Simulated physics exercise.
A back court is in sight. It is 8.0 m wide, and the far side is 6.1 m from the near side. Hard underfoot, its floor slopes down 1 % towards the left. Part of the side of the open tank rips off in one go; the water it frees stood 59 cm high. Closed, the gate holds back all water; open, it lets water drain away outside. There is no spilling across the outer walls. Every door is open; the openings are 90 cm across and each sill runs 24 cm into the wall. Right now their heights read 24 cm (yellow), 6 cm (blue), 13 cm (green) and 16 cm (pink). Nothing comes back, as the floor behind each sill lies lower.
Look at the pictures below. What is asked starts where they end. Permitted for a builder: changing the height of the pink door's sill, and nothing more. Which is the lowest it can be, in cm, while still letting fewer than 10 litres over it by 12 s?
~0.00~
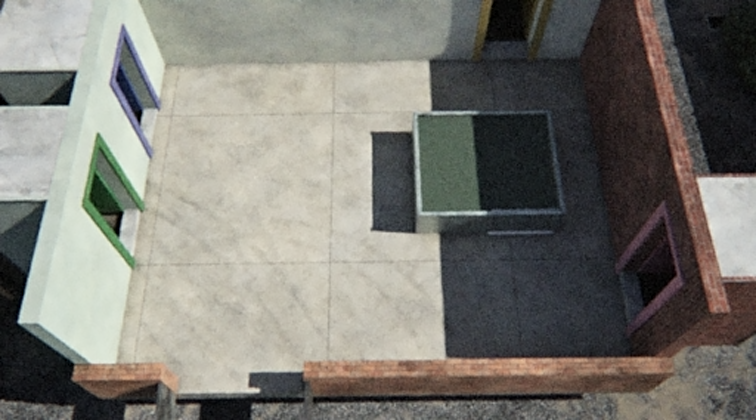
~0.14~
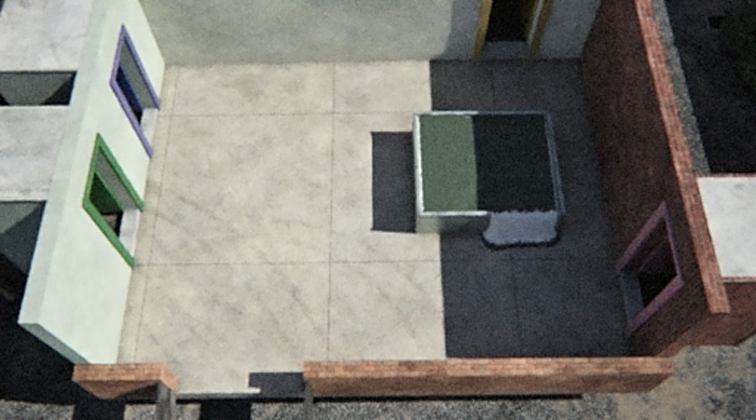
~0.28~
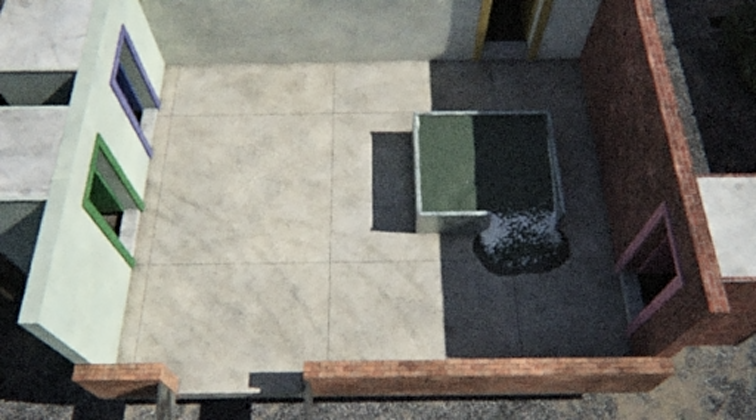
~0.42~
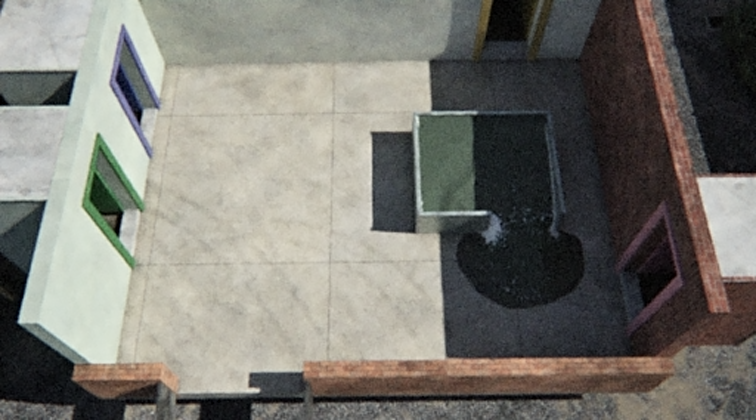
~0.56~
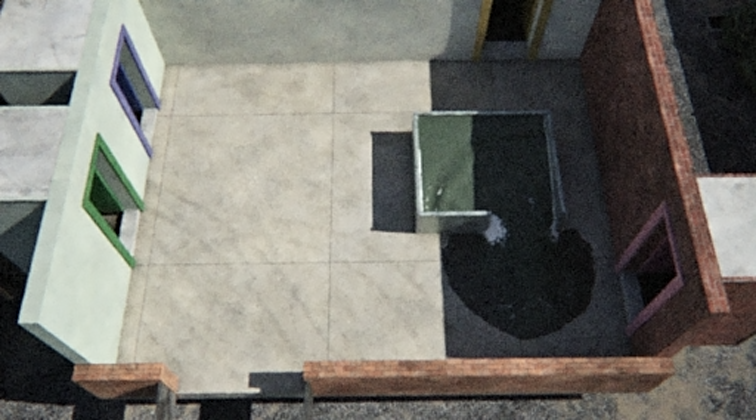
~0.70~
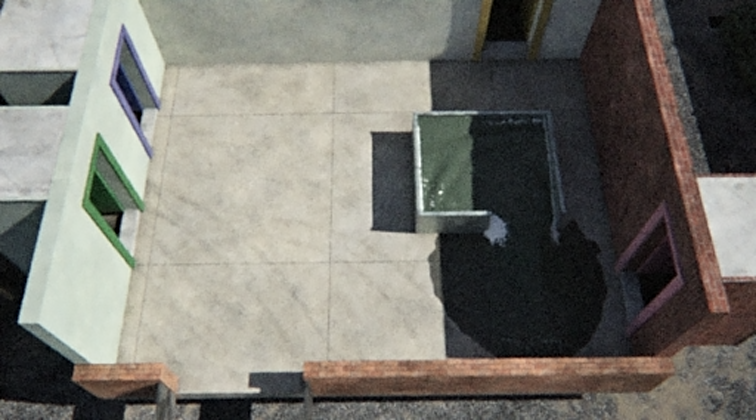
No lower than about 21 cm.
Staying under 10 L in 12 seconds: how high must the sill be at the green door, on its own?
At green, about 9.5 cm.
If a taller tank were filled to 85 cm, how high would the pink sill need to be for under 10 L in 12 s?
34 cm.
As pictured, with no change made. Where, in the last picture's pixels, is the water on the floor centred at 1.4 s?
(494, 216).
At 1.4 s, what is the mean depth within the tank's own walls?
It averages close to 43 centimetres.
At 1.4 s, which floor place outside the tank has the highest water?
At about pixel (633, 371).
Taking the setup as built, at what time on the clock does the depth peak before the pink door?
Roughly at 2.8 s.
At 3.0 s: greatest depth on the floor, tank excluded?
Around 27 centimetres.
After 1.4 s water covers 15 % of the floor, deepest (43 cm) near (633, 371); 11 cm at the pink door, 0 litres in over its 16 cm sill.
After 3.0 s water covers 25 % of the floor, deepest (27 cm) near (564, 305); 23 cm at the pink door, 23 litres in over its 16 cm sill.
After 12.0 s water covers 90 % of the floor, deepest (12 cm) near (164, 78); 5 cm at the pink door, 45 litres in over its 16 cm sill.
At the pink door as built, the water arrived by 1.0 s and peaked near 24 cm at 2.8 s.
With a sill of 19 cm, 20 litres would have come in within the 12 s; with 26 cm, 2 litres. So under 10 litres takes about 21 cm.
